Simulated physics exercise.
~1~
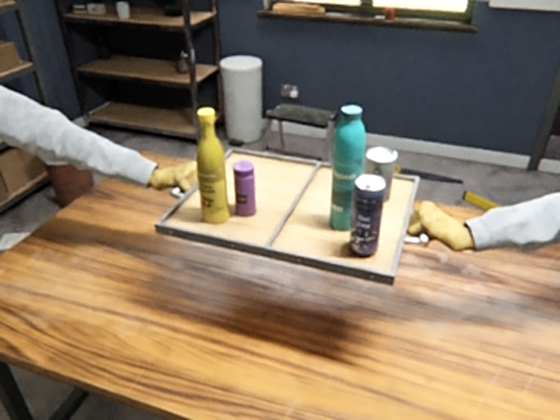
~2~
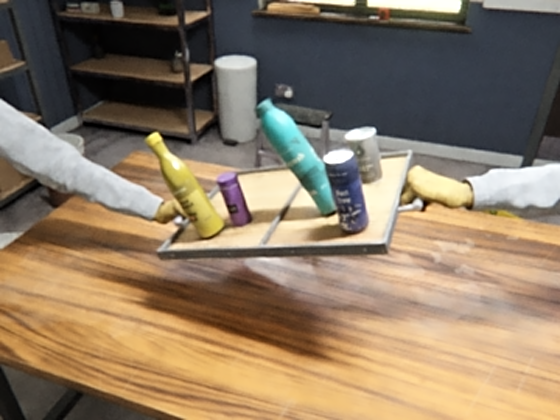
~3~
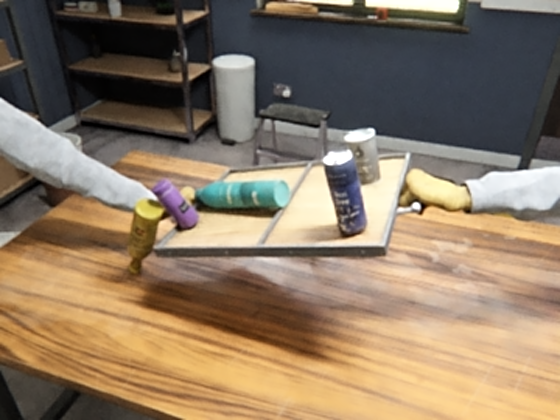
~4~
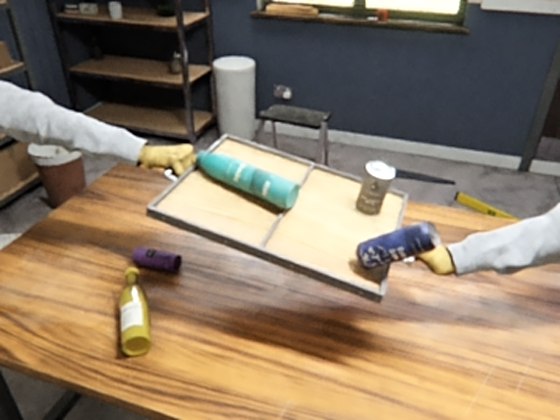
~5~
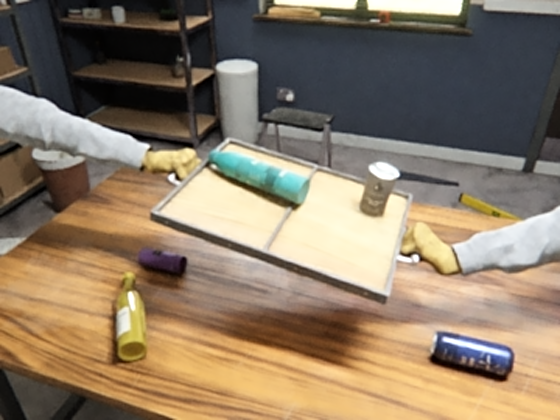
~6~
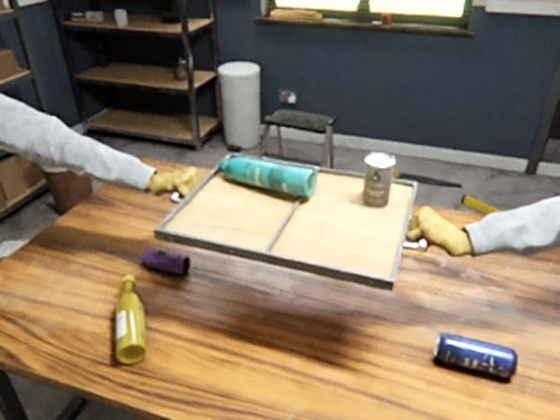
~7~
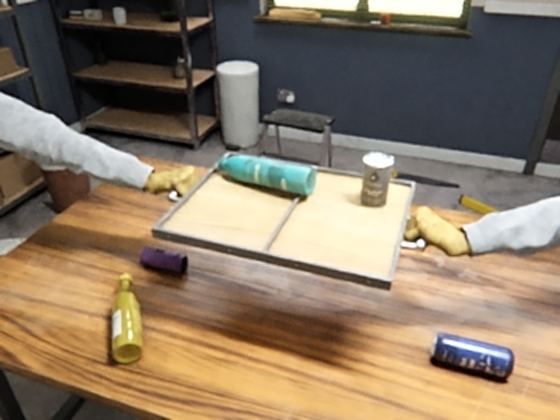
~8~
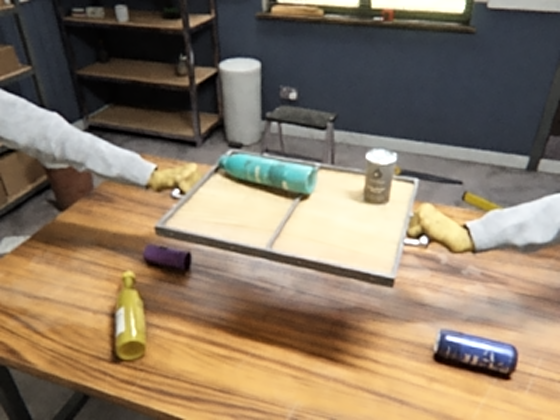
Tray tilting left then right in two gloved hands, spilling yellow bottle, purple shaker and blue can, levelling with turquoise bottle toppled.
